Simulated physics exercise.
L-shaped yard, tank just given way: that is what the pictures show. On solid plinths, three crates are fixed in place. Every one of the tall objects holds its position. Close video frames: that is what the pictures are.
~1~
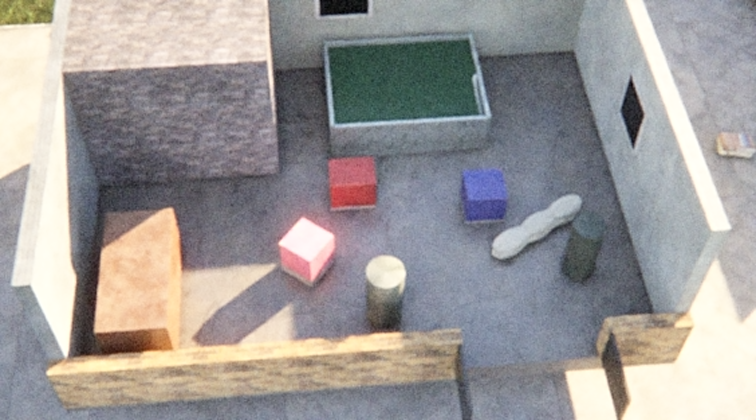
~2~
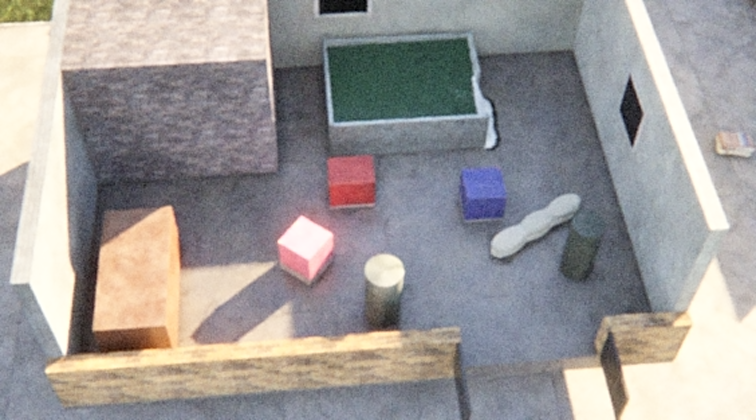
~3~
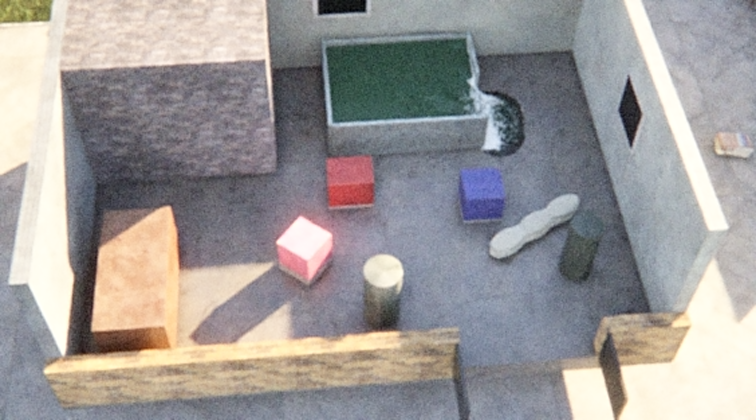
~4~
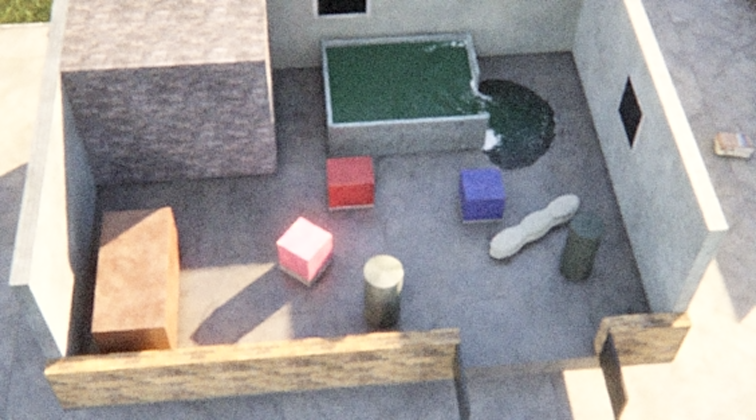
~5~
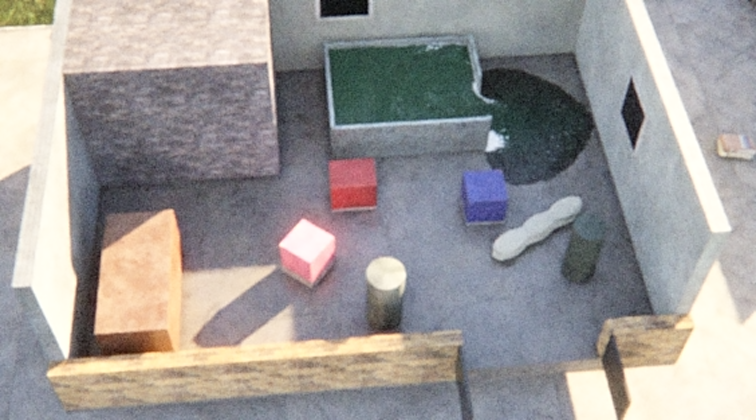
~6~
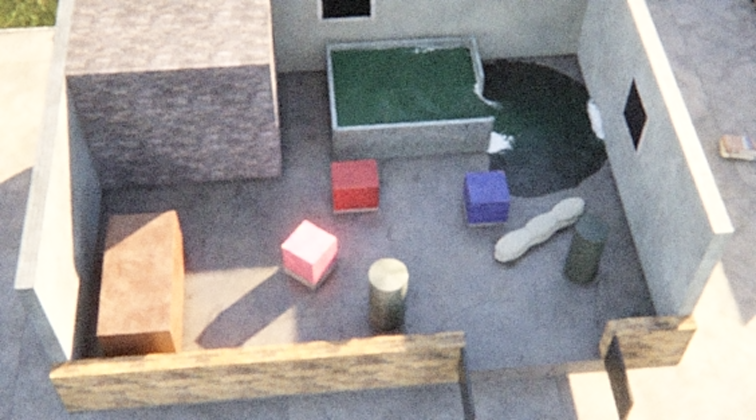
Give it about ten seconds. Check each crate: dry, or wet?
Checked: Blue crate wet, pink crate dry, red crate wet.
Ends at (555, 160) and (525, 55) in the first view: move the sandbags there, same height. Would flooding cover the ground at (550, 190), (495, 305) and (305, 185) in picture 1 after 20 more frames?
The three spots come out soaked, soaked and unflooded, in that sequence.
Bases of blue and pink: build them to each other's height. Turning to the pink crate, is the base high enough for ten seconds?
Looks like the pink crate is inundated.
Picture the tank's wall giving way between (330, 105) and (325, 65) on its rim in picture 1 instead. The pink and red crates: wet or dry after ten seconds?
First the pink crate: It is hit; then the red crate: It is hit.
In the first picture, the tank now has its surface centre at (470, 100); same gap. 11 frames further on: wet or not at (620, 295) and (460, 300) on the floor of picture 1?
The first spot is wetted, while the second is not reached.
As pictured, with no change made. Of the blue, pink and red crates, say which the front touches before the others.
The blue one it is.
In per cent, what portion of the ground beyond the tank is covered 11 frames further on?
It works out to about 25 in a hundred.
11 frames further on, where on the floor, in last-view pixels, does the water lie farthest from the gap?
The farthest wet point should be near (657, 340).
A moment on, water covers 15 % of the floor; the blue crate water round its plinth, the pink crate not reached, the red crate not reached.
Next, water covers 25 % of the floor; the blue crate water round its plinth, the pink crate not reached, the red crate not reached.
Then, water covers 35 % of the floor; the blue crate water round its plinth, the pink crate not reached, the red crate not reached.
Later, water covers 60 % of the floor; the blue crate water round its plinth, the pink crate water round its plinth, the red crate water round its plinth.
In the end, water covers 90 % of the floor; the blue crate was topped, the pink crate stayed above the water, the red crate was topped.
